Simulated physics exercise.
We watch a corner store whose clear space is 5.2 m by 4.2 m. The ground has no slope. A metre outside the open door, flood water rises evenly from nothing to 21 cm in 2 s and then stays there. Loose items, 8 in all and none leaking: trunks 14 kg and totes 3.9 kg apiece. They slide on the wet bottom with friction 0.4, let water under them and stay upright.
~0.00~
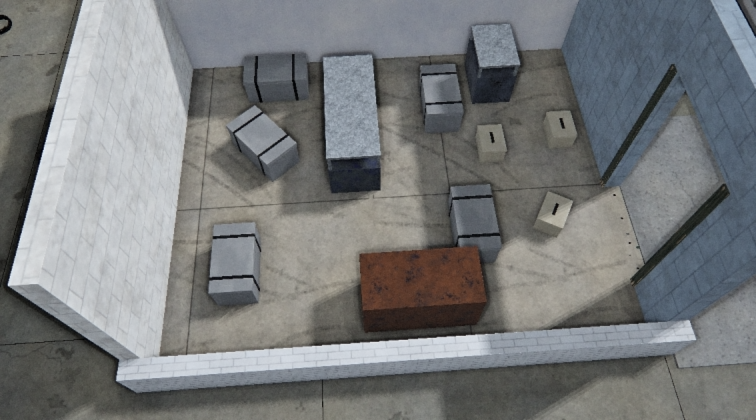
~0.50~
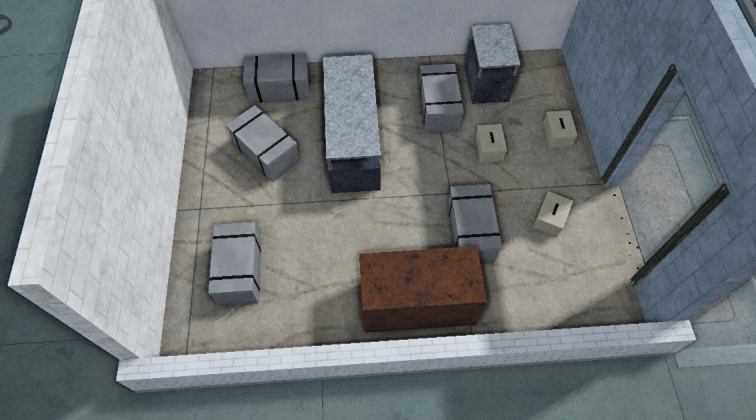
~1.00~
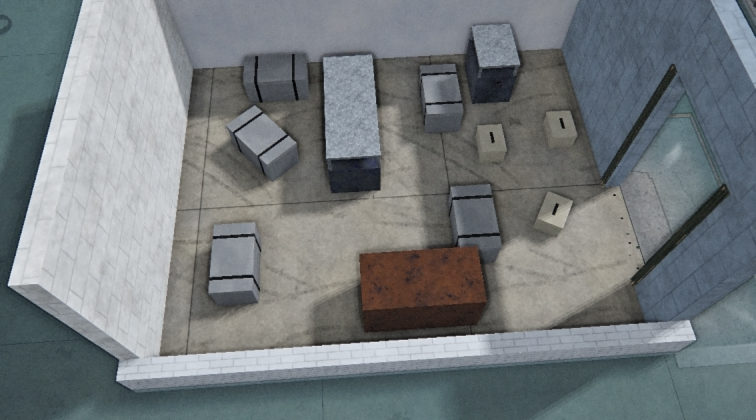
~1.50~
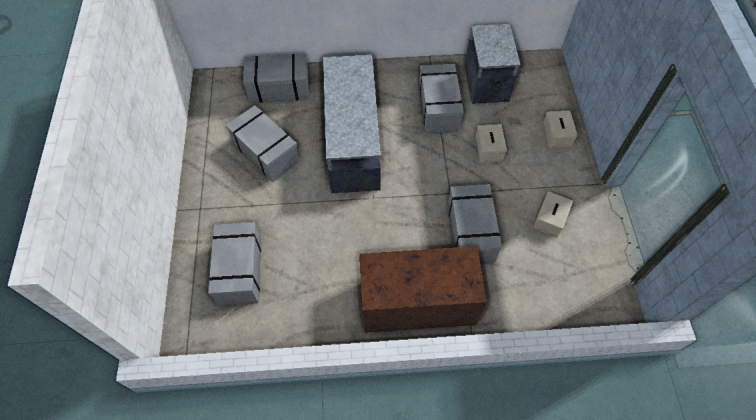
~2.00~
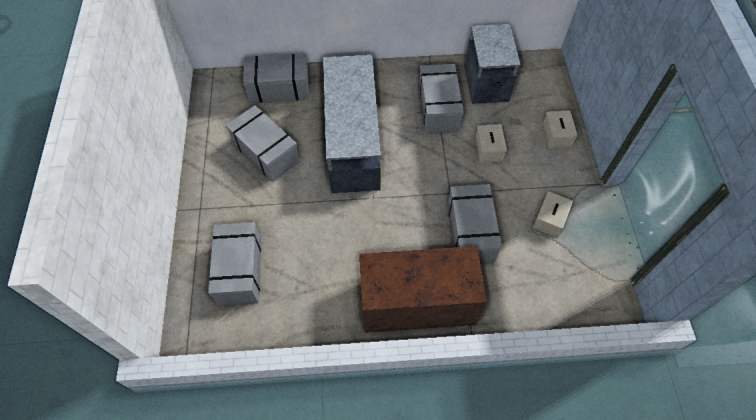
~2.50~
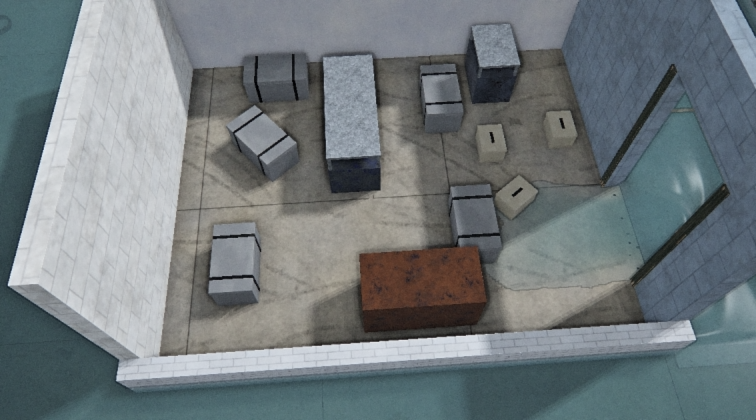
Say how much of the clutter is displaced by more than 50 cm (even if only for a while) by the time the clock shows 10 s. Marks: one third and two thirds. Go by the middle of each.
Share: From one to two thirds.
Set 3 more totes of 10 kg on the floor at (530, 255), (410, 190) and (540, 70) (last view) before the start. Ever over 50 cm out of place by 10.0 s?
In that order: Over, past it, under.
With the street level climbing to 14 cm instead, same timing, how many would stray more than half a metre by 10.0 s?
Then 3.
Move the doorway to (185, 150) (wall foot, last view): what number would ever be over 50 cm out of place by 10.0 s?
In that case 5 of them.
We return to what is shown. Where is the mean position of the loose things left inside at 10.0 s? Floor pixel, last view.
Near (363, 131).
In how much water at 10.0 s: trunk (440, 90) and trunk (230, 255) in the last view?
Roughly 9 and 10 cm.
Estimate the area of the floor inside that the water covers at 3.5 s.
About 6.0 m2.
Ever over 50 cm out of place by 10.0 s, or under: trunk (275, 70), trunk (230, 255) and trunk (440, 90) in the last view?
In turn: Short of it, past it, past it.
After 3.5 s 2 of 8 are over 50 cm from their spots; 0 afloat.
After 4.5 s 3 of 8 are over 50 cm from their spots; 0 afloat.
After 7.0 s 4 of 8 are over 50 cm from their spots; 5 afloat.
After 10.0 s 4 of 8 are over 50 cm from their spots, and 5 have been at some point; 7 afloat.
